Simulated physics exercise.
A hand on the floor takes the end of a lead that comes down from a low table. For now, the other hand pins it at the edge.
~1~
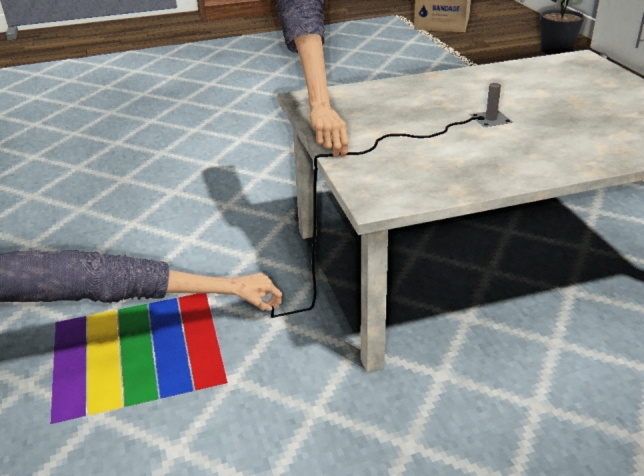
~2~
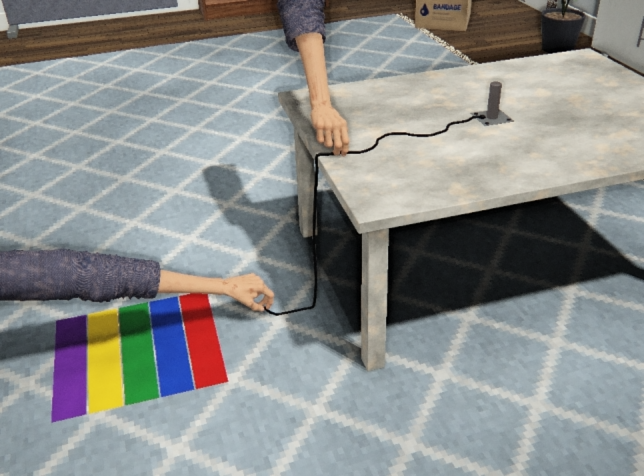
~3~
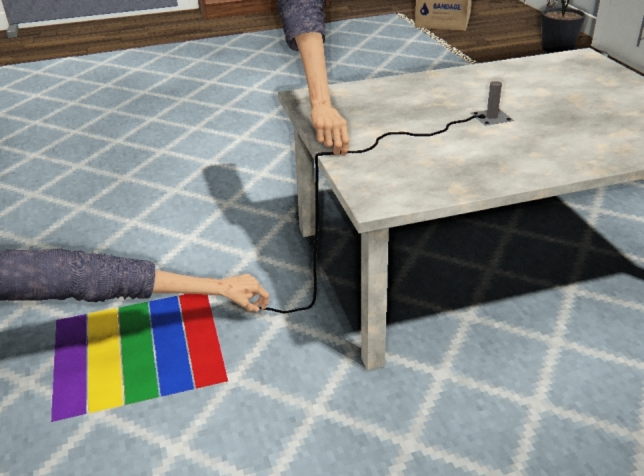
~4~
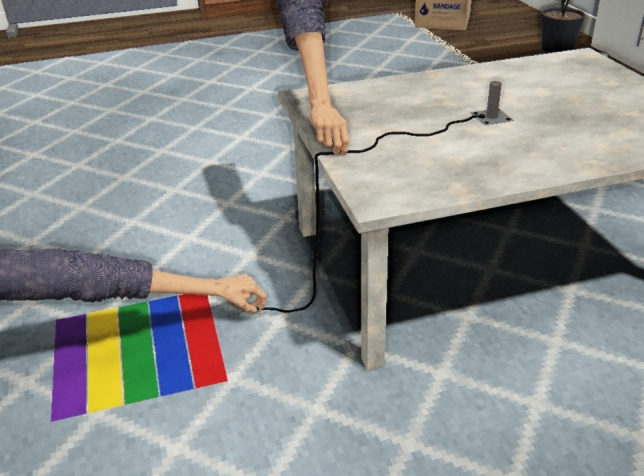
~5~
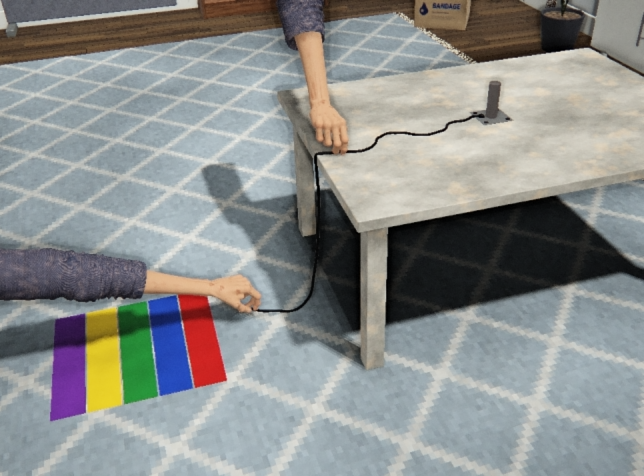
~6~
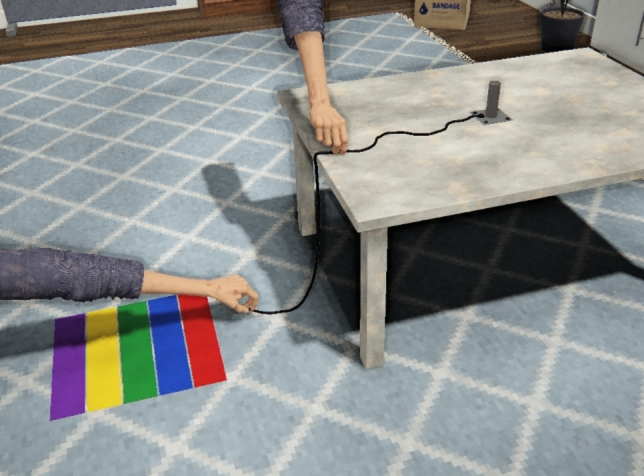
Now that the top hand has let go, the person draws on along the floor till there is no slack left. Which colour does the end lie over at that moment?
It lies over green.
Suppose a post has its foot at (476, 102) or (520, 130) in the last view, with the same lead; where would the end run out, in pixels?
You'd get somewhere near (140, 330), and then near (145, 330).
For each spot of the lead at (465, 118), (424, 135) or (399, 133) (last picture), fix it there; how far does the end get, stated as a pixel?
Try one gives (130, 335), try two (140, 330), and try three (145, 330).
Soon after, end near (201, 319); over red.
After that, end near (156, 328); over blue.
At the stop, end near (131, 334); over green. The green one.
